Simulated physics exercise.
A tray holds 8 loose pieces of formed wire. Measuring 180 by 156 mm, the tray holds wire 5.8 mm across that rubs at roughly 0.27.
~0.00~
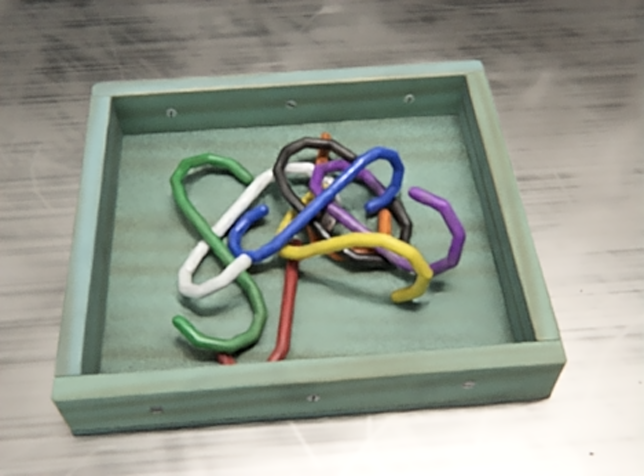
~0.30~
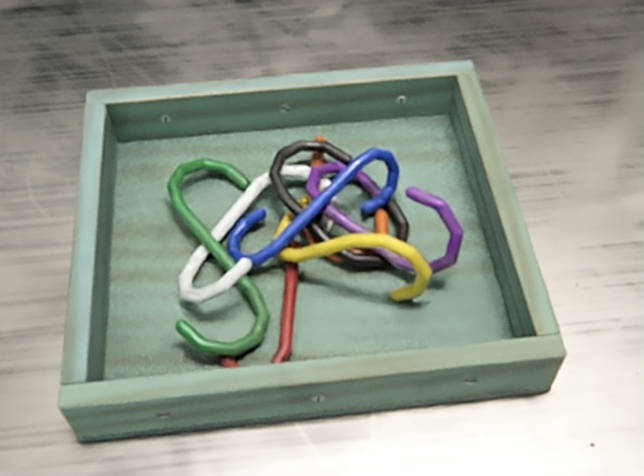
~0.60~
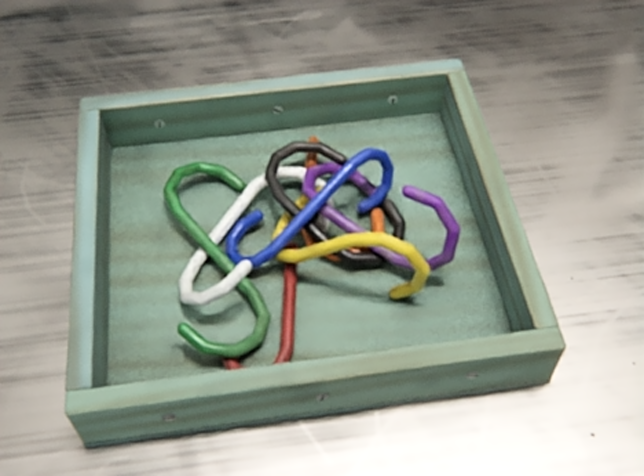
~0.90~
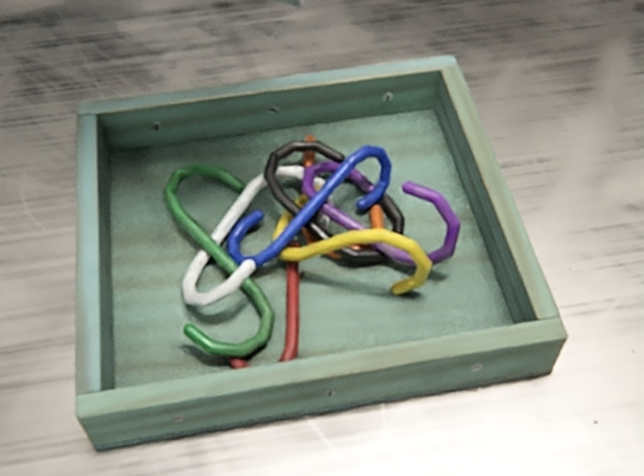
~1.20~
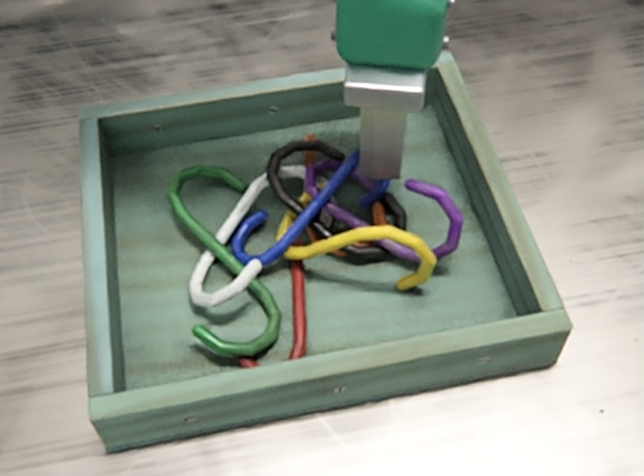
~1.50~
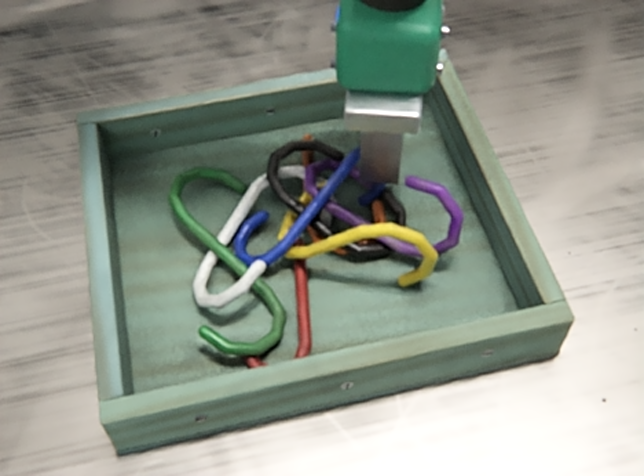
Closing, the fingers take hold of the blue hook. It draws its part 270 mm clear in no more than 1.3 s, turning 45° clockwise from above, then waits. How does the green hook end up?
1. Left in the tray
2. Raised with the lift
(1) Left in the tray.
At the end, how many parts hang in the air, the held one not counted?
0.
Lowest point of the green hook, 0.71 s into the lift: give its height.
Height: Approx. 0 mm.
After 1.89 s, lowest point more than 20 mm over the tray floor, blue hook 59 mm.
After 2.21 s, lowest point more than 20 mm over the tray floor, blue hook 159 mm.
After 2.80 s, lowest point more than 20 mm over the tray floor, blue hook 273 mm.
End, hanging blue hook 273 mm; the other 7 are down.
